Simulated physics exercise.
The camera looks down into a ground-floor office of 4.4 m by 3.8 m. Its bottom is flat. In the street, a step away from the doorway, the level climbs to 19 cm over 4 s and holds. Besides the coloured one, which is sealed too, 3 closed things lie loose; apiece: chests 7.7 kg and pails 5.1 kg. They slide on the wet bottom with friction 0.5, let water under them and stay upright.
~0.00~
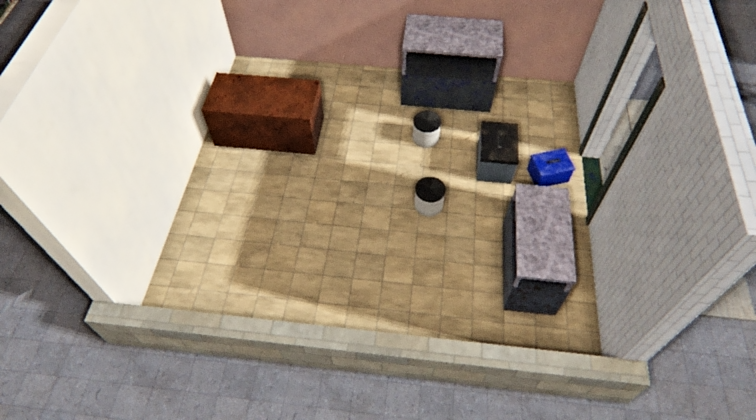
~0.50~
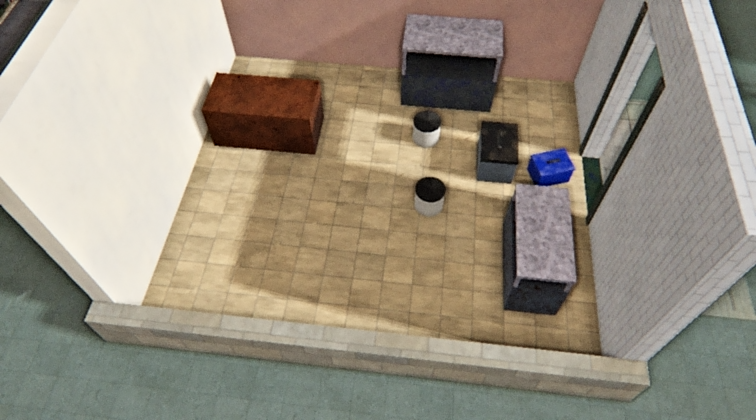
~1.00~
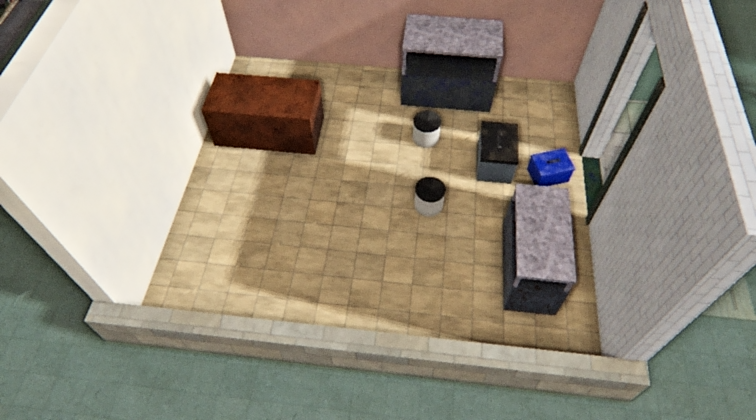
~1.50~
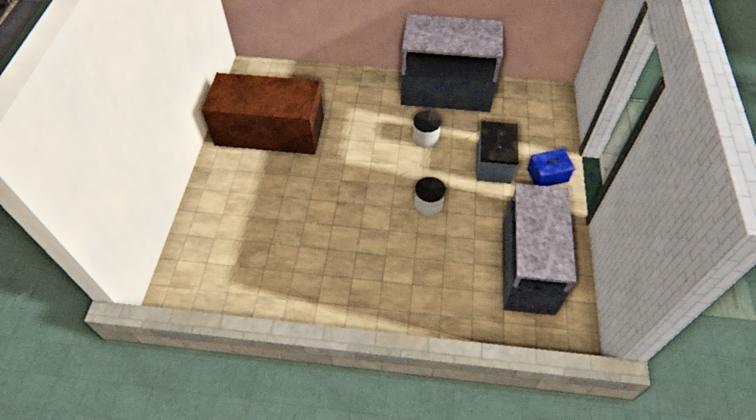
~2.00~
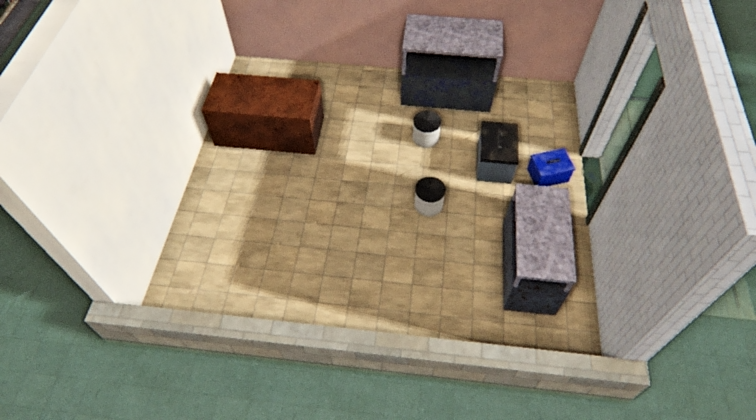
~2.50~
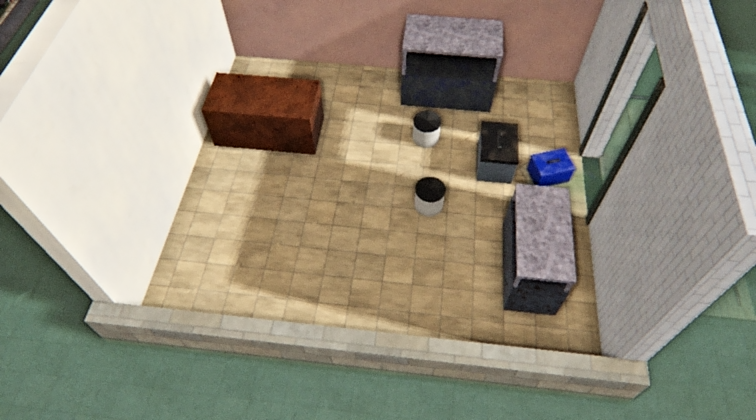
Greenish water covering the grey paving around an open-topped room, while the blue box, dark furniture and two pails inside stay still.
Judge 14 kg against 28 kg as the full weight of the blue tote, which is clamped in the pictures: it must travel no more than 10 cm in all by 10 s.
Verdict: Only the larger load is enough.
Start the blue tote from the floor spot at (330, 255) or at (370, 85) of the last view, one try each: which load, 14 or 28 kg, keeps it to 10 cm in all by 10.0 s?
In turn: The smaller is enough; the smaller is enough.
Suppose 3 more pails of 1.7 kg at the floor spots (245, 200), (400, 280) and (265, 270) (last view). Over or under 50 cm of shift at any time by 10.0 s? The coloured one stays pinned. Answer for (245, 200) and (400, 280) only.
In turn: Less, over.
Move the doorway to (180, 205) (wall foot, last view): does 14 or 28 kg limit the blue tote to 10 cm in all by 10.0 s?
In that case the smaller load will do.
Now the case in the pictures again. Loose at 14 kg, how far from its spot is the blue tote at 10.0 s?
Roughly 80 cm.
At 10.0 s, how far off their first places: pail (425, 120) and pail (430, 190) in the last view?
In that order: 5 cm, 60 cm.
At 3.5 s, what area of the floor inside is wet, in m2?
Some 1.5 m2.
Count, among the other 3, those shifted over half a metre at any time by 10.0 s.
I count 1.
After 3.5 s the blue tote would be 1 cm from its start with 14 kg and 0 cm from its start with 28 kg; 5 cm of water round it then.
After 4.5 s the blue tote would be 19 cm from its start with 14 kg and 0 cm from its start with 28 kg; 7 cm of water round it then.
After 7.0 s the blue tote would be 38 cm from its start with 14 kg and 0 cm from its start with 28 kg; 8 cm of water round it then.
After 10.0 s the blue tote would be 87 cm from its start with 14 kg and 0 cm from its start with 28 kg; 8 cm of water round it then.
